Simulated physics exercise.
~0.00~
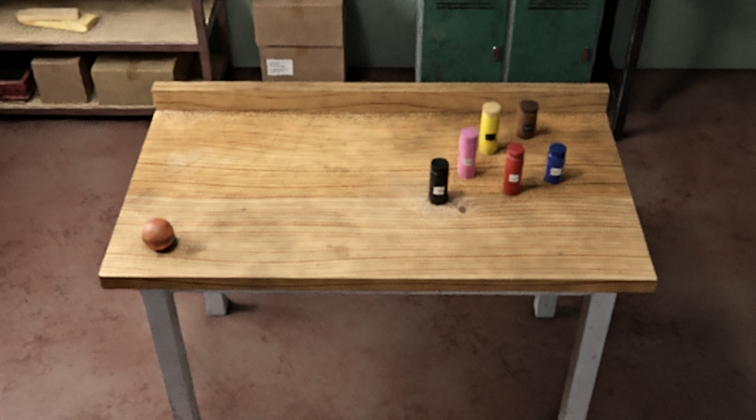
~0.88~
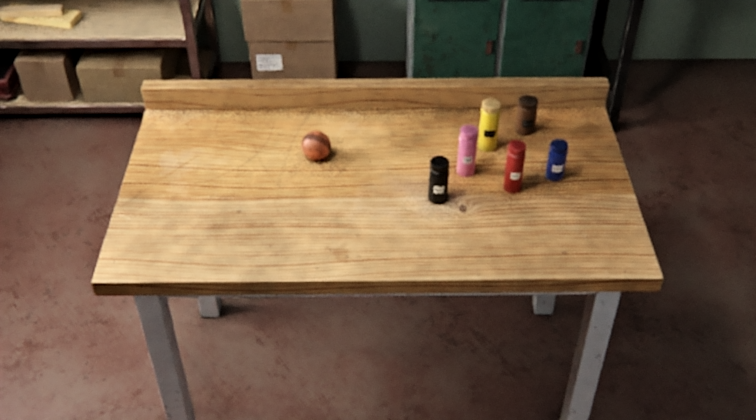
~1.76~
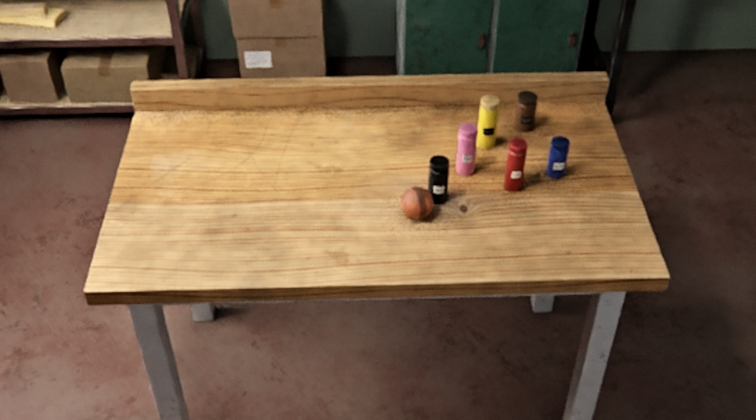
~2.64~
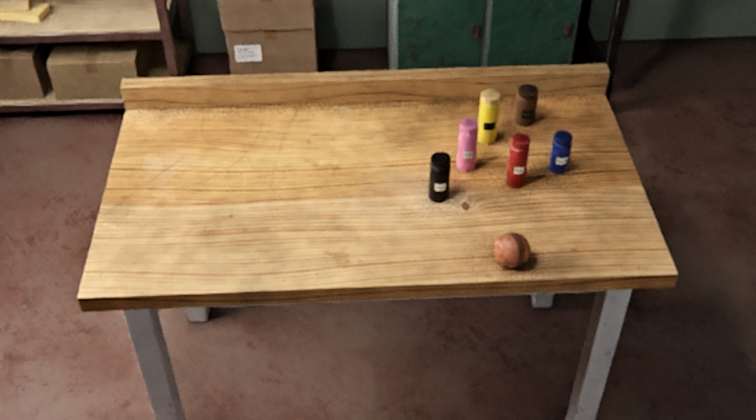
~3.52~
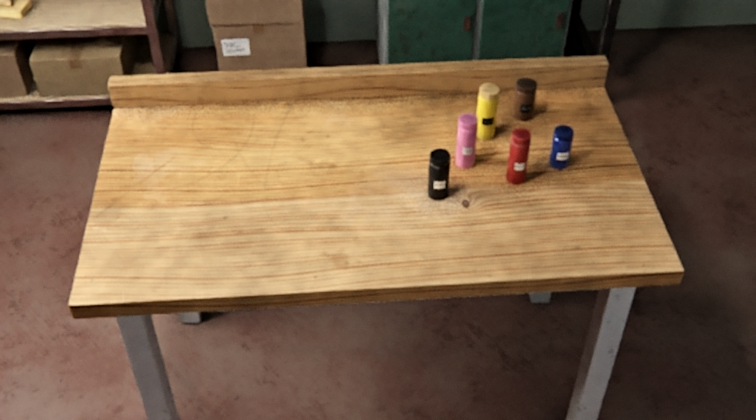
Orange ball rolling toward a wooden table's back rail, then angling front-right past the black shaker and out of sight, shakers still standing.
